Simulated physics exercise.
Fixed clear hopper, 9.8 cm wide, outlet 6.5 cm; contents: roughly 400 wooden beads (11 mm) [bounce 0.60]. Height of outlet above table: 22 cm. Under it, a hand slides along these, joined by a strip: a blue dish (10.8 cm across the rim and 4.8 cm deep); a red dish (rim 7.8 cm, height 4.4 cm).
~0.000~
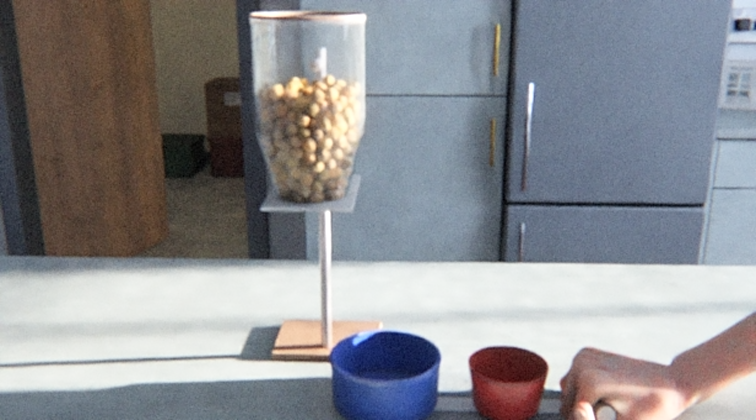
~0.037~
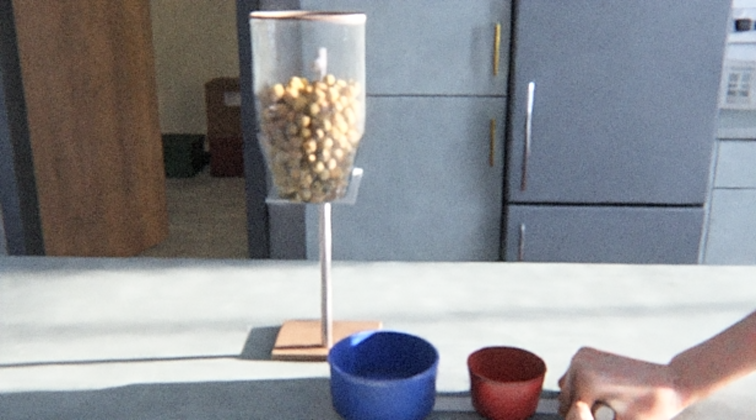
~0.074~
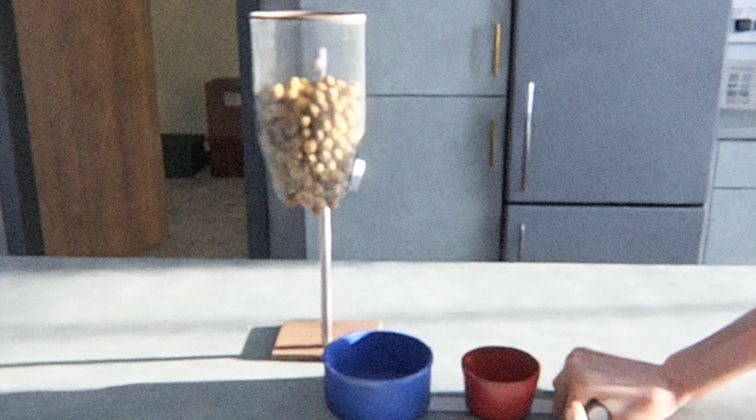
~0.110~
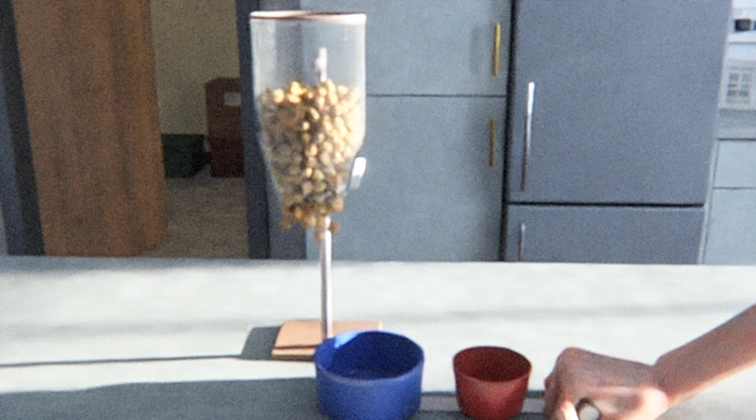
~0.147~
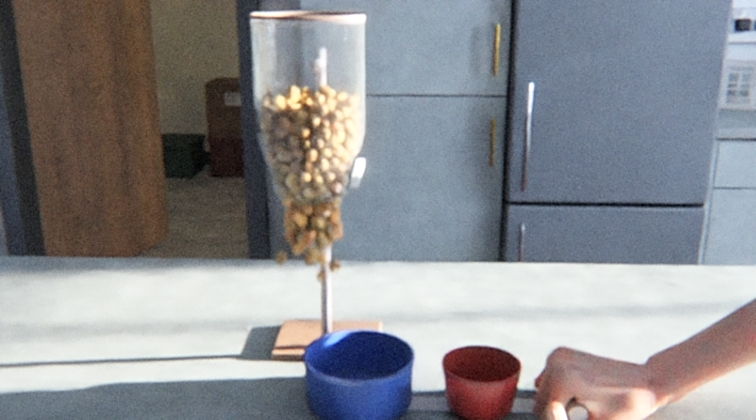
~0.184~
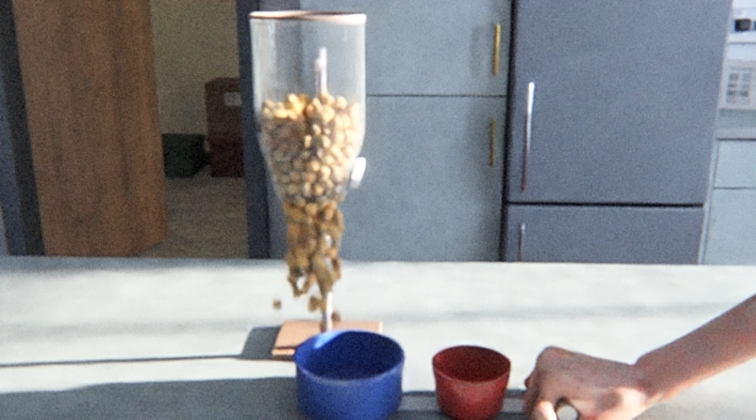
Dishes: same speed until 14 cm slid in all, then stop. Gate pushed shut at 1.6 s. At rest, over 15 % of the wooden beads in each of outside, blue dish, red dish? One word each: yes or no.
Outside everything: Yes. Blue dish: Yes. Red dish: No.
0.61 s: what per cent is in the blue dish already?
Share arrived at that time: About 65 per cent.
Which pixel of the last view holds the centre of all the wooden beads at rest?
Roughly at (261, 380).
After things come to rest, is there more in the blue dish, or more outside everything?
The bigger portion finishes in the blue dish.
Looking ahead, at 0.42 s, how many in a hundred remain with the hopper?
Roughly 20 per cent of the load.
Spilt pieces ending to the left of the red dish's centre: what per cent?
Share: Approx. 70 %.
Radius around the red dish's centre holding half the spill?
14 cm, roughly.
Then, at 0.42 s, hopper 20 %, blue dish 55 %, in the air 30 %; middle of all pieces on or above the table near (302, 304).
After 0.61 s, red dish 5 %, outside 25 %, blue dish 65 %, in the air 5 %; middle of all pieces on or above the table near (274, 372).
Then, at 0.79 s, outside 30 %, blue dish 65 %; middle of all pieces on or above the table near (273, 379).
Then, at 0.97 s, outside 30 %, blue dish 65 %; middle of all pieces on or above the table near (272, 380).
In the end, at 2.2 s, red dish 5 %, hopper 0 %, outside 30 %, blue dish 65 %.
